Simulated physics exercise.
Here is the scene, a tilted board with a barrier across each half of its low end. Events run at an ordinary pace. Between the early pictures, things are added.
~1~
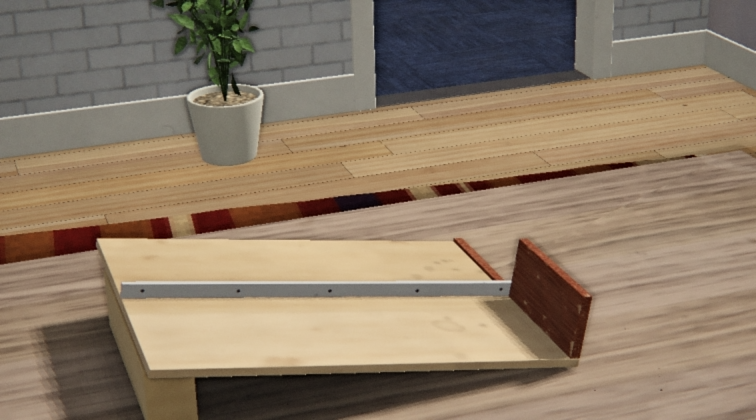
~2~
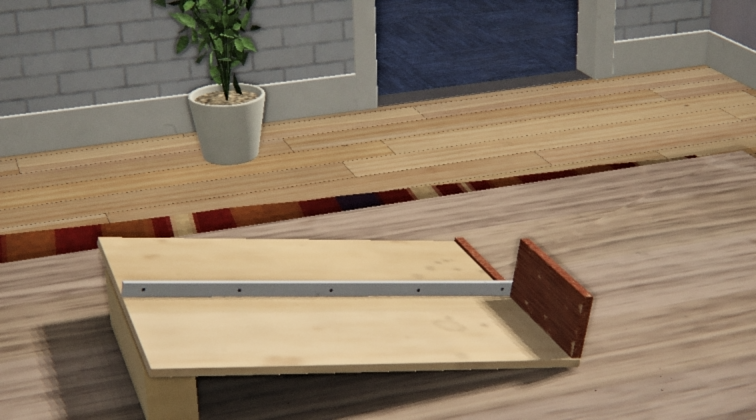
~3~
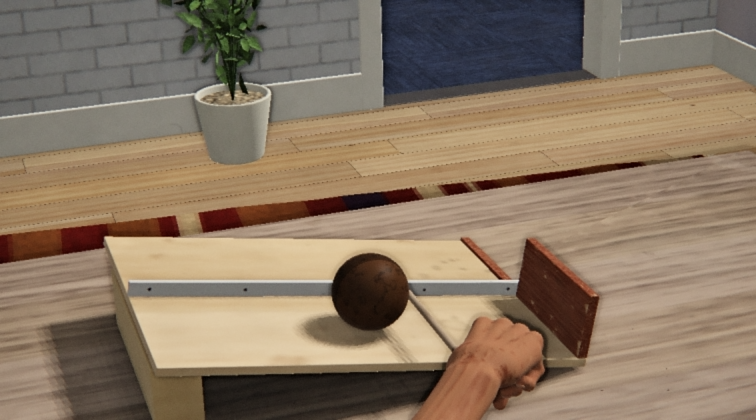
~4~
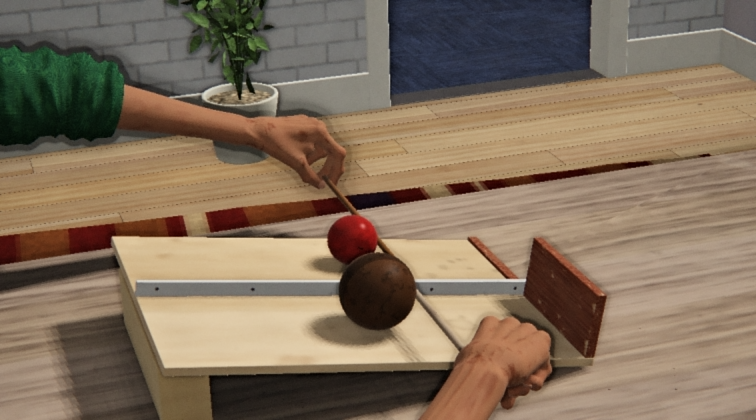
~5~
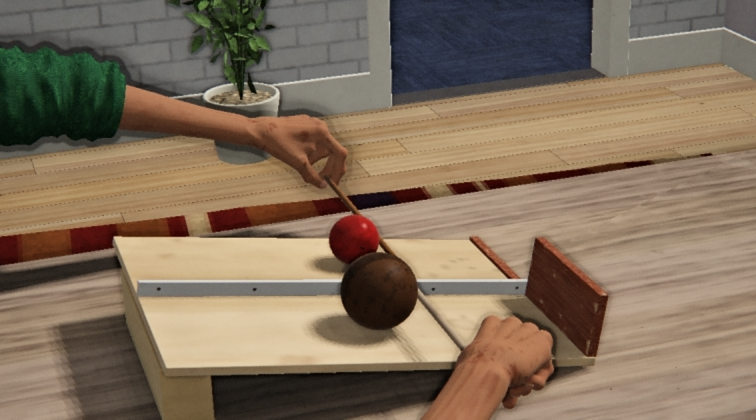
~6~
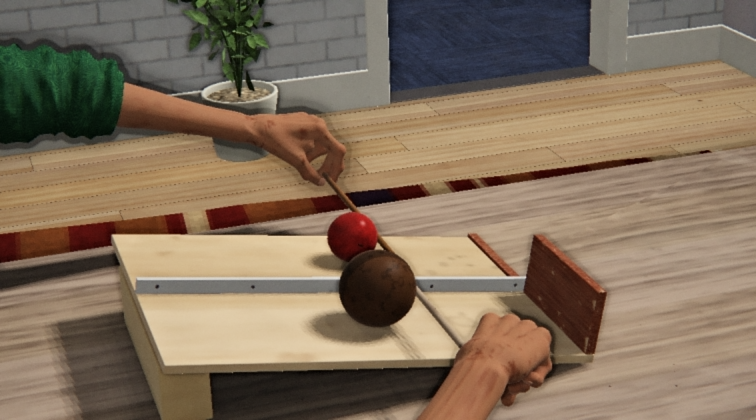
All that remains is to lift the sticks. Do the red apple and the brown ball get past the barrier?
The red apple is not stopped, the brown ball is not lost.
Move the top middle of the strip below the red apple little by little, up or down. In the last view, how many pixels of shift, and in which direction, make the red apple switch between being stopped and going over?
Move it up some 8 pixels and it switches.
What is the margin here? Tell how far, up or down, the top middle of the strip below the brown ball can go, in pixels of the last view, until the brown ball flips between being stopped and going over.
Go down by close to 48 pixels and it flips.
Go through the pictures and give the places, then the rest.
Board (332, 270), in the first picture.
Board (333, 269), in the second picture.
Board (339, 269), in the third picture.
Held back by the sticks; brown ball (377, 291); board (346, 268), in the fourth picture.
Held back by the sticks; red apple (355, 240); board (348, 268), in the fifth picture.
Held back by the sticks; red apple (353, 237); brown ball (378, 289); board (347, 266), in the sixth picture.
Then, 0.48 s after the last picture, red apple rolling on the board near (429, 238); brown ball rolling on the board near (462, 289).
Then, 0.90 s after the last picture, red apple off the board near (585, 236); brown ball resting against the strip near (525, 289).
Then, 1.32 s after the last picture, red apple off the board near (733, 211); brown ball resting against the strip near (525, 289).
By the end, the red apple rolls off the board; the brown ball stops on the board, near (525, 289).
